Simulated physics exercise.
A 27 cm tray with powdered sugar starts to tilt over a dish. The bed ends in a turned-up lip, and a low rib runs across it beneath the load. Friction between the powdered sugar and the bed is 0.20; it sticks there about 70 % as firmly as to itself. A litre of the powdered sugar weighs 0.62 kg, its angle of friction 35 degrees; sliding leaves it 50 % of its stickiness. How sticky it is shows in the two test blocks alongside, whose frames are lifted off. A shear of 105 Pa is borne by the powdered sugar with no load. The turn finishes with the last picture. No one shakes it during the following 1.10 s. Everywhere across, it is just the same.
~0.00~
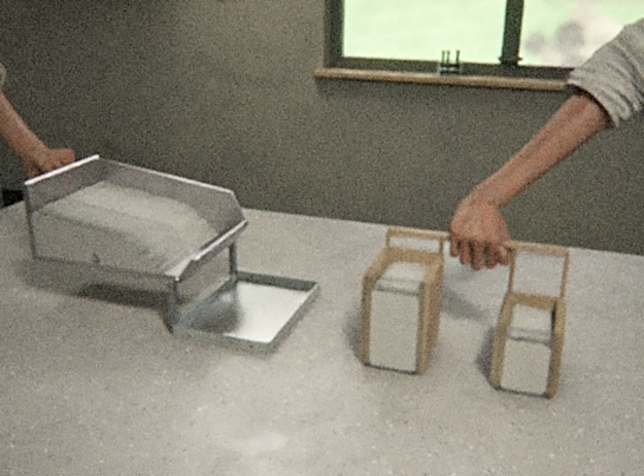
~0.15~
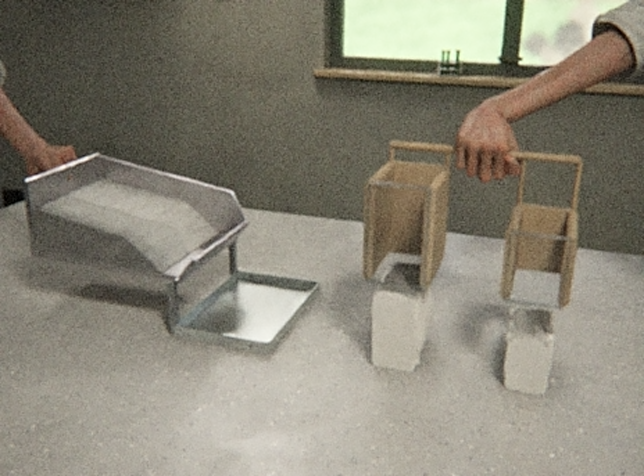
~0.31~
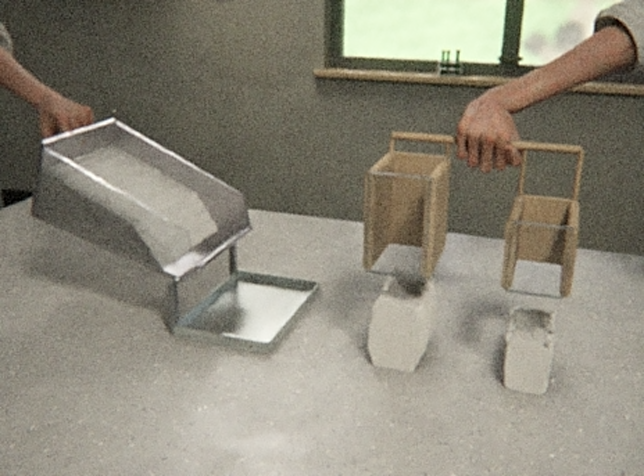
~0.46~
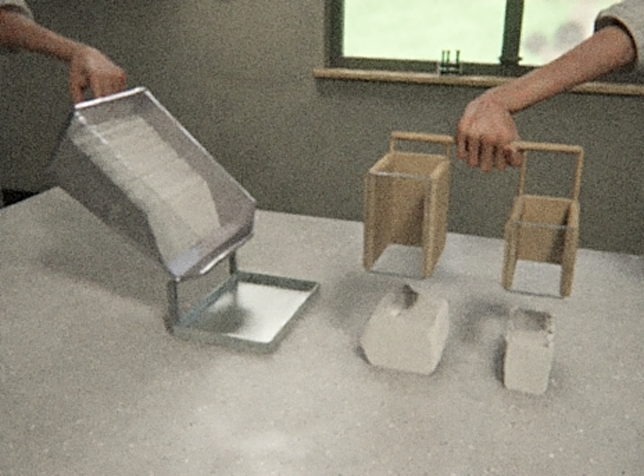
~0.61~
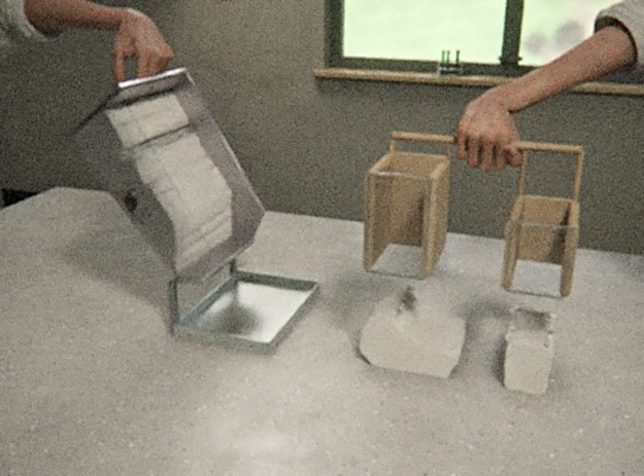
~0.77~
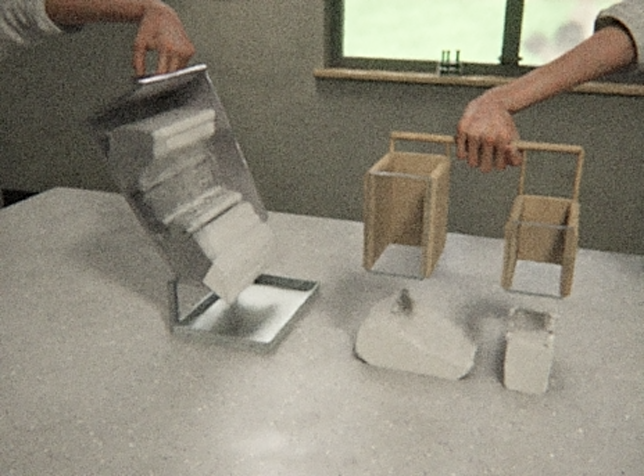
On a grey counter, hands lift wooden moulds off two white blocks, the taller slumping, and tilt a tray, its powder sliding dishward.
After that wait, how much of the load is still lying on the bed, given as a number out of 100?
About 25 out of 100.
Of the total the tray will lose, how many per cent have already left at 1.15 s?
Some 90 per cent.
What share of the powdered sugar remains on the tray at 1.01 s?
About 45 %.
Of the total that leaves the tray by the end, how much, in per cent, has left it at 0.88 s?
The value is close to 40 %.
After 0.88 s, the tilt is 59 degrees and 71 % is on the bed.
After 1.01 s, the tilt is 59 degrees and 45 % is on the bed.
After 1.15 s, the tilt is 59 degrees and 29 % is on the bed.
After 1.28 s, the tilt is 59 degrees and 26 % is on the bed.
After 1.83 s, the tilt is 59 degrees and 25 % is on the bed.
